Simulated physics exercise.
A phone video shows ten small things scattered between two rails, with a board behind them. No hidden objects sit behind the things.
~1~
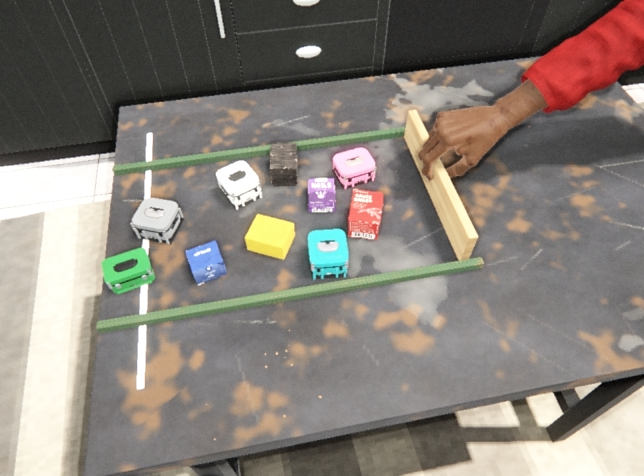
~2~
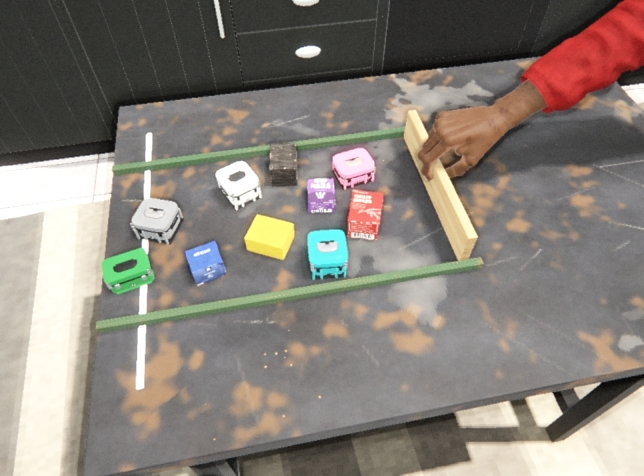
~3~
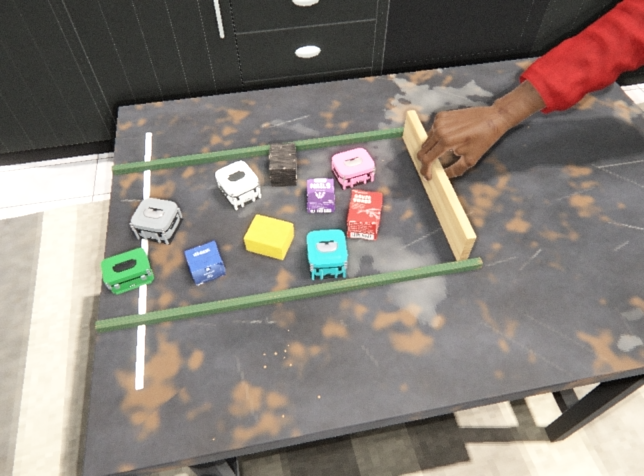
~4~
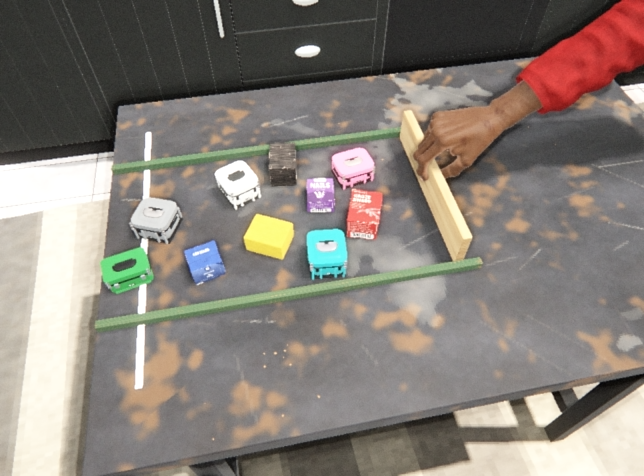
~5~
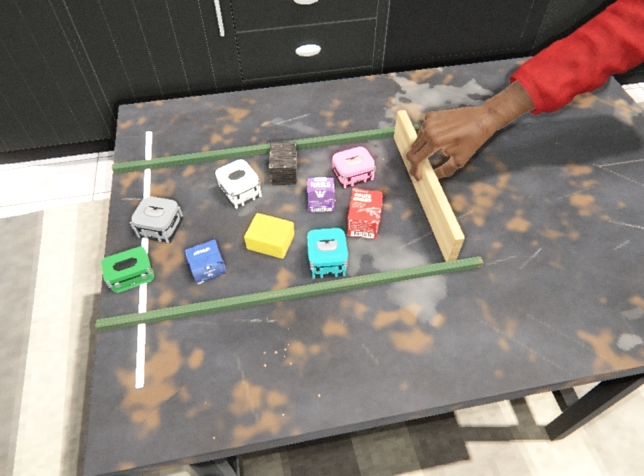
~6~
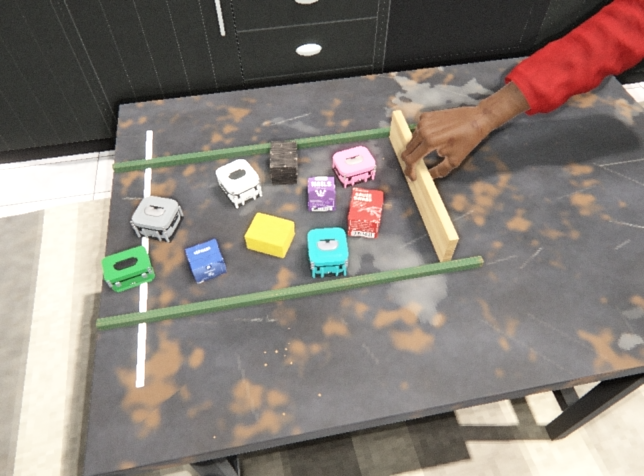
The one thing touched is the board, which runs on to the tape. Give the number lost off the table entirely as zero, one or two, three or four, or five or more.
Lost off the table: Five or more.
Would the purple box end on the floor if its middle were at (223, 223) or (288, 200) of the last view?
In the two tries the purple box ends up below and is not knocked off, in that order.
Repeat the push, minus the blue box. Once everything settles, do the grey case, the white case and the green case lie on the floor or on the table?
The grey case ends up below - the white case ends up below - the green case ends up below.
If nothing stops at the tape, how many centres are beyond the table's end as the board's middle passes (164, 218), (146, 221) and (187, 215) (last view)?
Counts by place: 1 / 6 / 1.
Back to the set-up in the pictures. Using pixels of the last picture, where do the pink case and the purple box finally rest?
Final spots - pink case (122, 190), purple box (130, 221).
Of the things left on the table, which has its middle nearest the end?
Result: The pink case.
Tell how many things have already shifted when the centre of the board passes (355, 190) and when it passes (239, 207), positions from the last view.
Counting first: 3, next 9.
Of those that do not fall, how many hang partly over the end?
In total, 1 of them.
Soon after, none off yet; green case at rest near (129, 270); grey case at rest near (158, 219); blue box at rest near (206, 261).
Then, none off yet; green case at rest near (129, 270); grey case moving near (155, 221); blue box moved about its own width near (183, 272).
Further on, none off yet; green case moved about its own width near (101, 278); grey case moved about its own width near (124, 233); blue box moved well along near (142, 292).
By the end, the number that fall off is five or more; fallen, black block, yellow block, white case, blue box, grey case and green case.
